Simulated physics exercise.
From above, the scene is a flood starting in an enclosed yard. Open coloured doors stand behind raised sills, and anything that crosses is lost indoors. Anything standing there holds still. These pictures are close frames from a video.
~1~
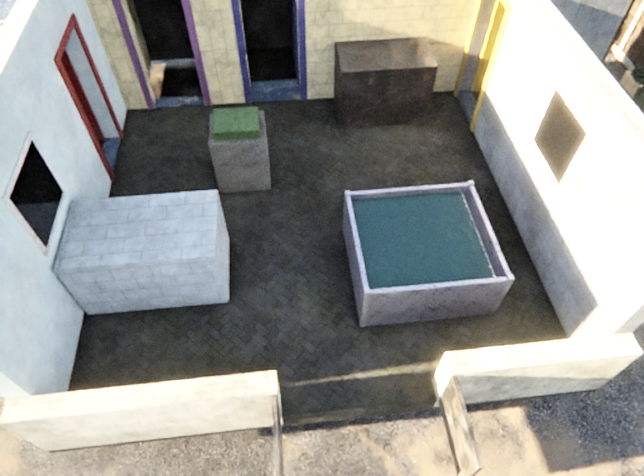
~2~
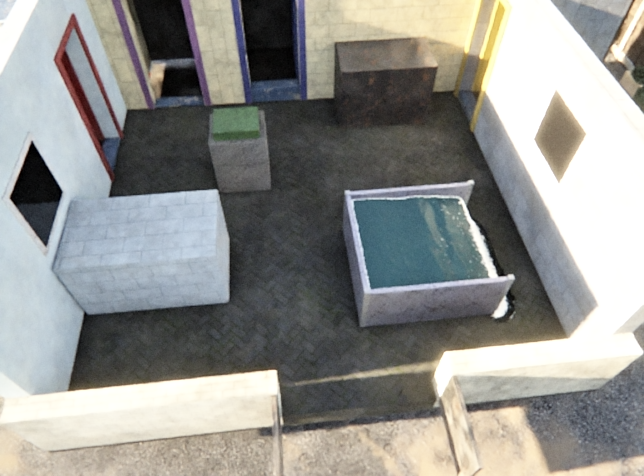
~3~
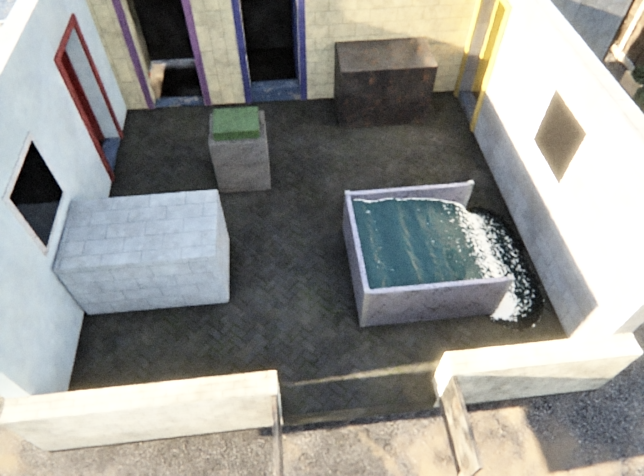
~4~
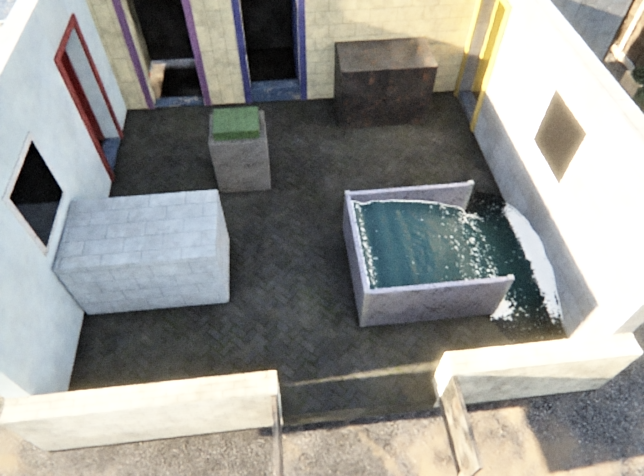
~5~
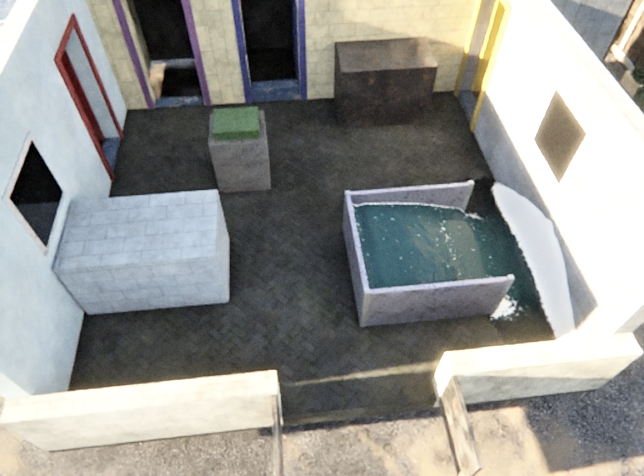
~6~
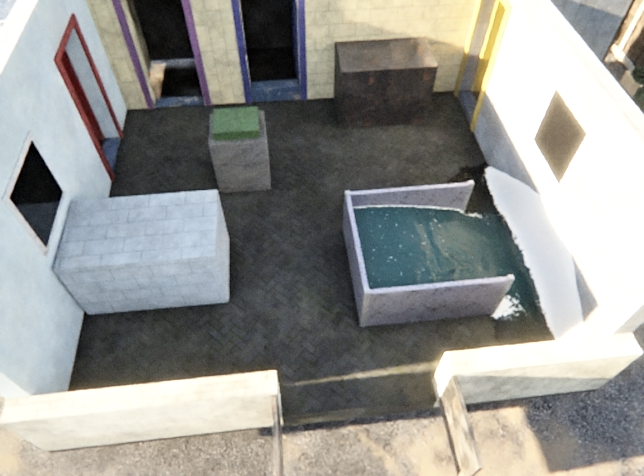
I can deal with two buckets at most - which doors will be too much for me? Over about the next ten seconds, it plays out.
In the end the blue door is going to allow two buckets or less; the red door is going to allow two buckets or less; the yellow door is going to allow over two buckets; the purple door is going to allow two buckets or less.
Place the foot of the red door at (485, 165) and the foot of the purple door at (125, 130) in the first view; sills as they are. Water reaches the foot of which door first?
The one in red.
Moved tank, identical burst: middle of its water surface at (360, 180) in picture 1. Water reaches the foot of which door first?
It's the yellow door that comes first.
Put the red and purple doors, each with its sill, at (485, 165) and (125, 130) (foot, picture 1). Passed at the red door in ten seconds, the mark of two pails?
Here, red overshoots.
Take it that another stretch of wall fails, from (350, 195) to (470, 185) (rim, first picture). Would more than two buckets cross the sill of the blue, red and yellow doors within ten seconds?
Blue door is under; red door floods; yellow door takes more.
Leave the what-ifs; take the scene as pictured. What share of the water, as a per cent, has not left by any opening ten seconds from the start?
Estimate: Some 80 %.
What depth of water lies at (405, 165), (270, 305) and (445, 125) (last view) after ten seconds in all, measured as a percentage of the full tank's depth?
Around 6, 8 and 10 %.
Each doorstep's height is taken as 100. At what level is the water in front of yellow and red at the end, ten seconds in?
Readings, in sequence: 50 percent and 40 percent.
A moment on, water covers 20 % of the floor; the blue door not reached, the red door not reached, the yellow door wet at the sill, nothing in, the purple door not reached.
Next, water covers 35 % of the floor; the blue door not reached, the red door not reached, the yellow door wet at the sill, nothing in, the purple door not reached.
Then, water covers 60 % of the floor; the blue door not reached, the red door not reached, the yellow door over two buckets in, the purple door not reached.
Later, water covers 85 % of the floor; the blue door wet at the sill, nothing in, the red door wet at the sill, nothing in, the yellow door over two buckets in, the purple door wet at the sill, nothing in.
In the end, water covers 95 % of the floor; the blue door wet at the sill, nothing in, the red door wet at the sill, nothing in, the yellow door over two buckets in, the purple door wet at the sill, nothing in.
